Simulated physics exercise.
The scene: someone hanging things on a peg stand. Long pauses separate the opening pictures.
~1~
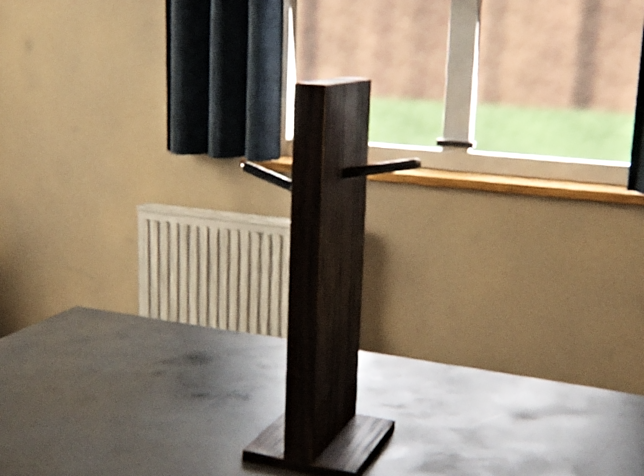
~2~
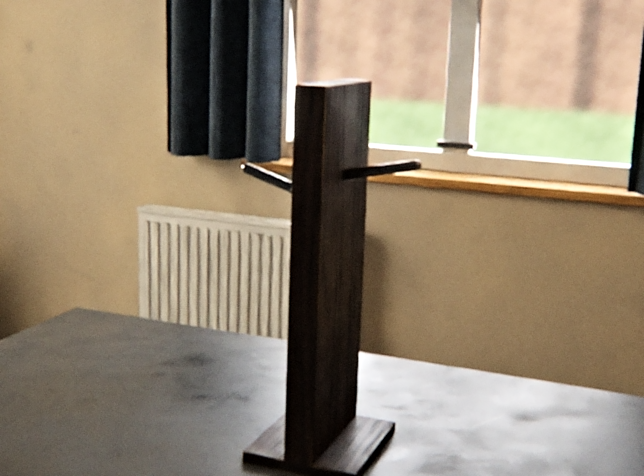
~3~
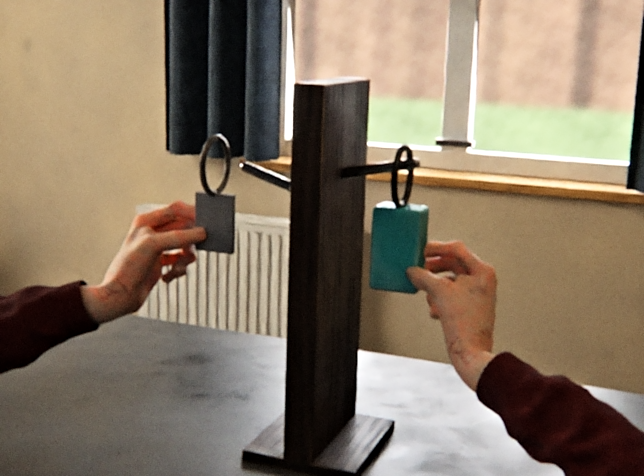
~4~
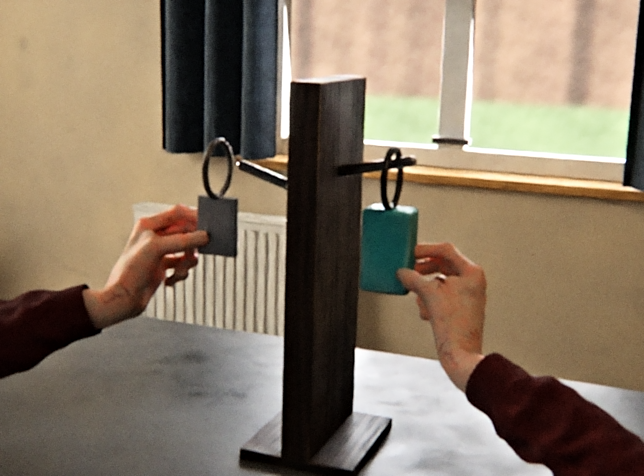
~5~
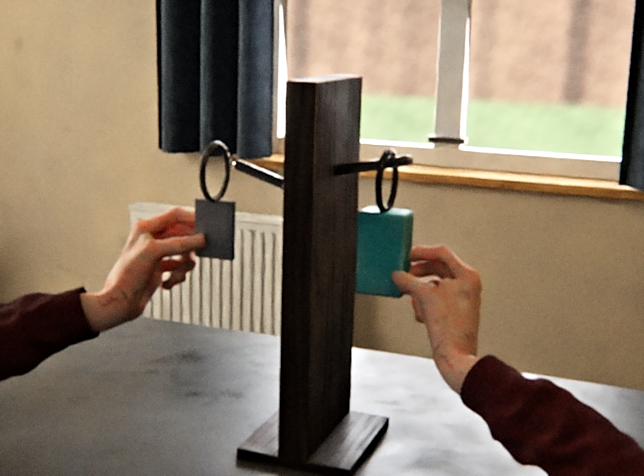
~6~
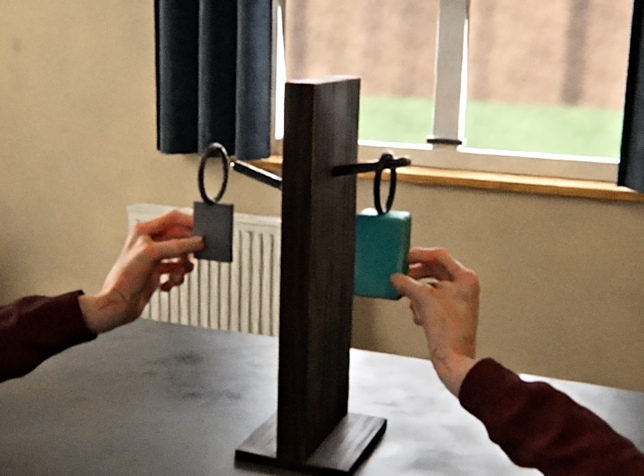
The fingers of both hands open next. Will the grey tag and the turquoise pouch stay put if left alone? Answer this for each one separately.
In the end, the grey tag drops, the turquoise pouch stays put.
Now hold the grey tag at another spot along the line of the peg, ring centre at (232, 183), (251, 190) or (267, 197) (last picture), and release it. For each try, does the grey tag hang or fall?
First try it goes down, second try it clings on, third try it clings on.
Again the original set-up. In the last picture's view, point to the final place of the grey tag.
About (213, 375).
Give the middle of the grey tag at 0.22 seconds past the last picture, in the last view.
Look for its middle near pixel (213, 330).
Then, 0.16 s later than the last frame, grey tag dropping near (213, 260); turquoise pouch at rest near (384, 225).
Then, 0.22 s later than the last frame, grey tag dropping near (213, 330); turquoise pouch at rest near (384, 225).
When it is over, the grey tag drops to the table, near (213, 375); the turquoise pouch remains hooked, near (384, 225).
